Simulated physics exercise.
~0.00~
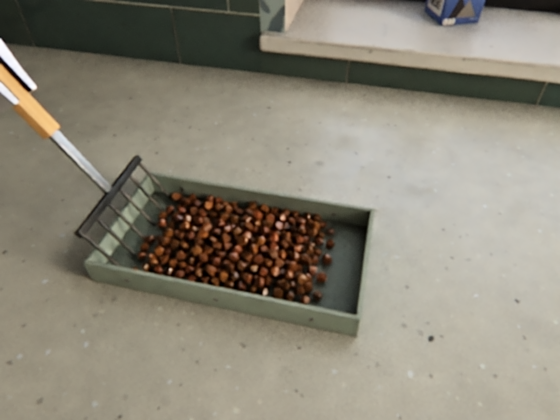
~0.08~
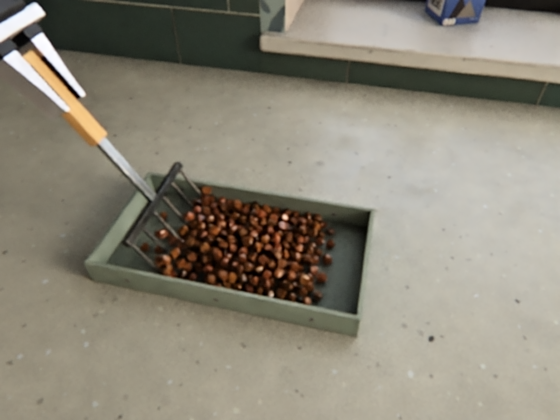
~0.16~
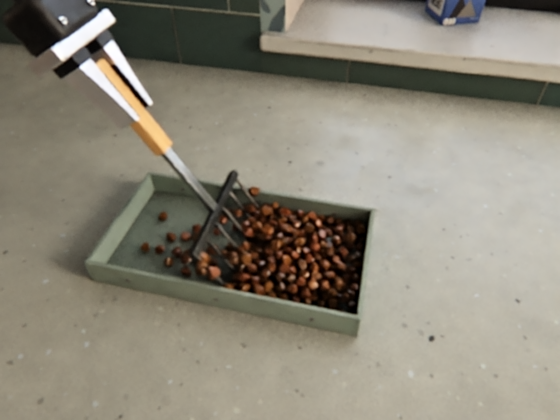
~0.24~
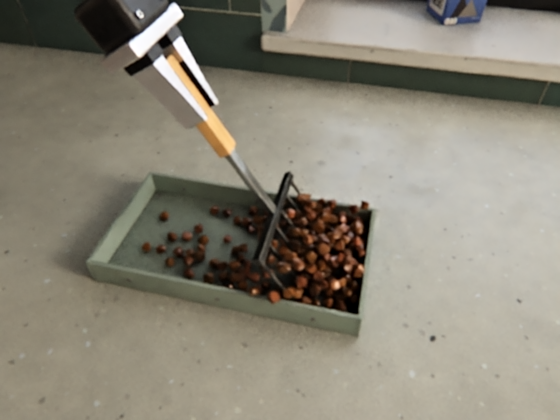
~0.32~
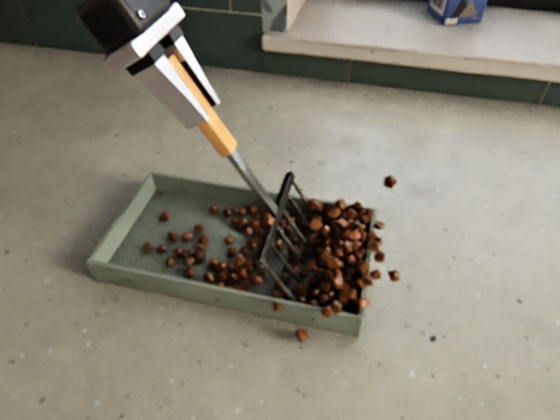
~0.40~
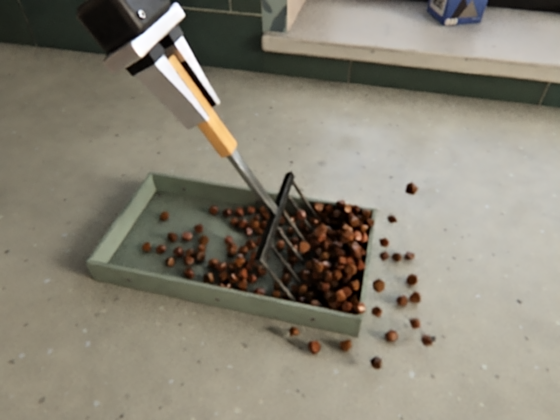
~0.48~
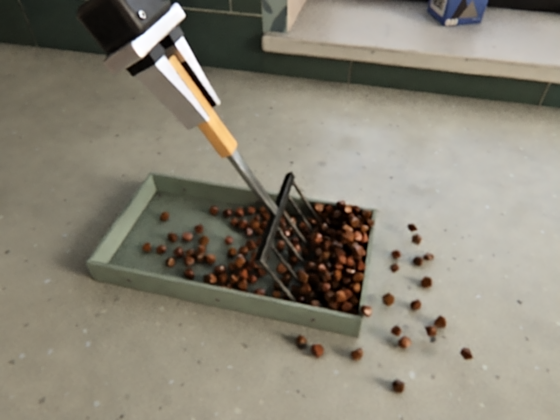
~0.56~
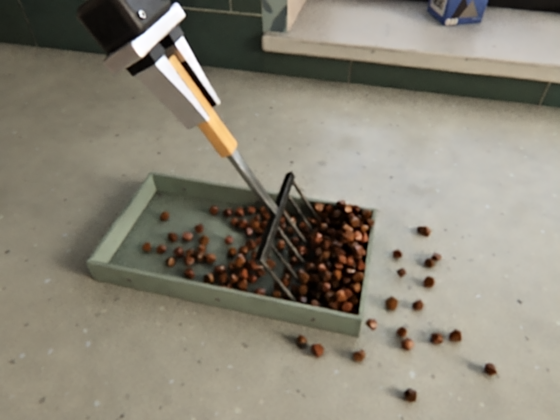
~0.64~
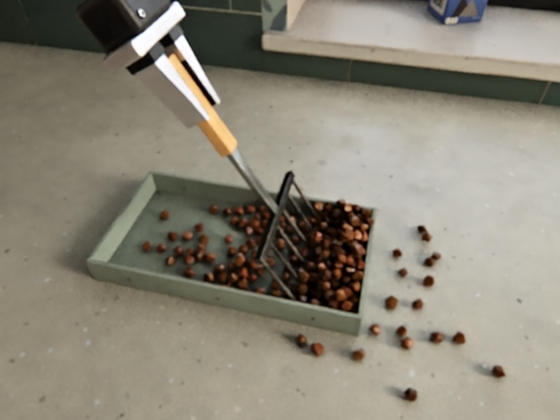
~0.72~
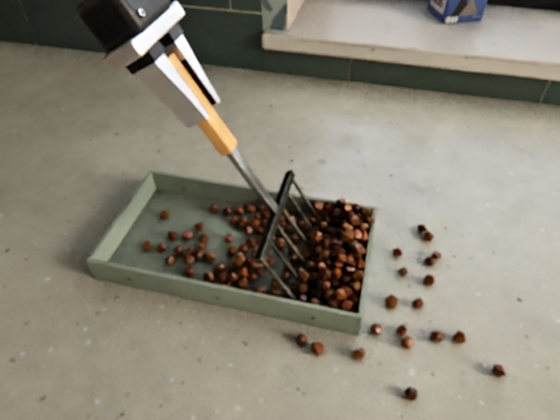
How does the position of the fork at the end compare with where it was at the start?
At the start the fork was at the left end of the green tray, and by the end it was well to the right, up against the pile of pellets in the right part of the tray.
